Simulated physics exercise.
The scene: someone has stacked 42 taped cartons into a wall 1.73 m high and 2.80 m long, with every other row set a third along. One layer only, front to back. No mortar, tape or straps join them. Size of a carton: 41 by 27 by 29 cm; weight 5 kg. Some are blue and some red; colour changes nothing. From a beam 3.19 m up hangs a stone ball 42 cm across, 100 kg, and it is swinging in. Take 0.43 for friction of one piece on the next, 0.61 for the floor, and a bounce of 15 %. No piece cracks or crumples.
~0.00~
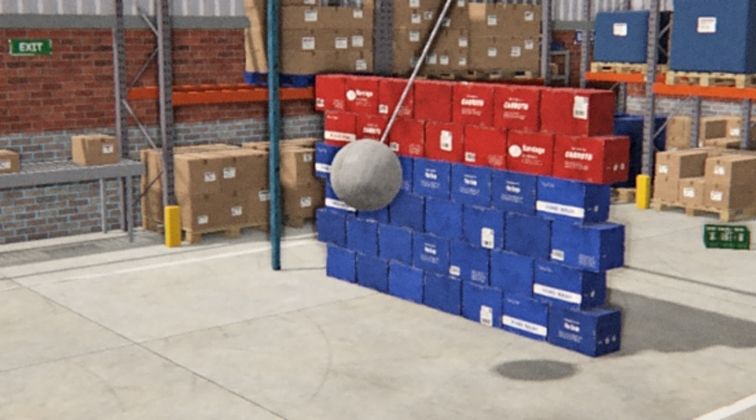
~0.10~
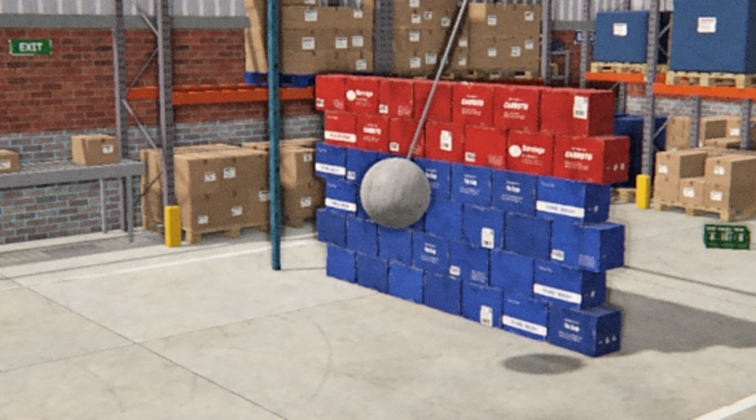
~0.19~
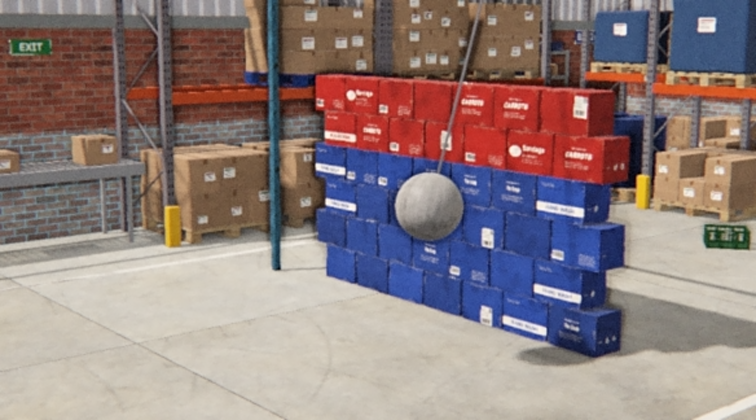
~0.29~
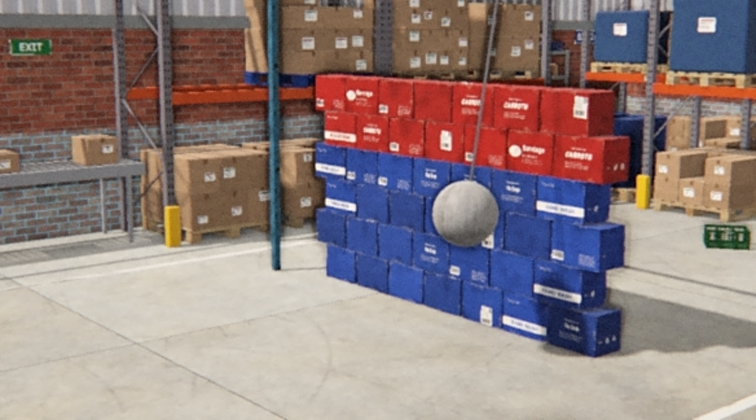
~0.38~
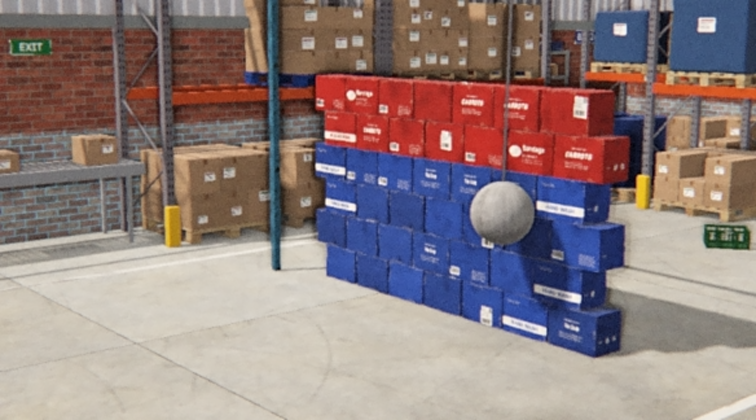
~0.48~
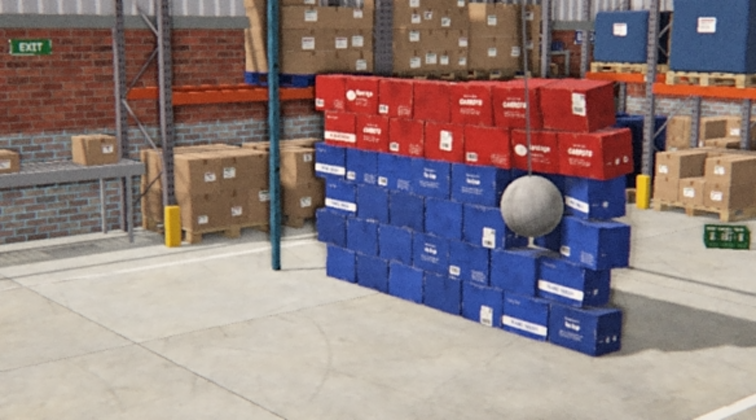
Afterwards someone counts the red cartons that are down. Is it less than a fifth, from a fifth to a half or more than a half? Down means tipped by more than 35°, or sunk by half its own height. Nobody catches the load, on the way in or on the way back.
The part is between a fifth and a half.
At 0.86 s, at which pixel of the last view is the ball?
At about (609, 158).
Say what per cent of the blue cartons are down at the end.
Blue 20 per cent.
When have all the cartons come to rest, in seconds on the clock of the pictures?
At about 2.5 s.
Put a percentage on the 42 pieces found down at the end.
Near 20 per cent.
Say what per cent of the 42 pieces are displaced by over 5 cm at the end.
Shifted: 20 per cent.
By 0.62 s, line 16° past plumb; none of the 14 red cartons down (0 of 42 in all colours); top red carton unmoved.
By 0.86 s, line 29° past plumb; 4 of the 14 red cartons down (9 of 42 in all colours); top red carton unmoved.
By 1.22 s, line 35° past plumb; 4 of the 14 red cartons down (9 of 42 in all colours); top red carton unmoved.
By 1.76 s, line 13° past plumb; 4 of the 14 red cartons down (9 of 42 in all colours); top red carton unmoved.
When it is over (2.8 s), line 35° before plumb; 4 of the 14 red cartons down (9 of 42 in all colours); top red carton unmoved; top blue carton unmoved. That is 29 per cent. In pixels of the last frame, middles, top red carton near (408, 99), top blue carton near (442, 177).
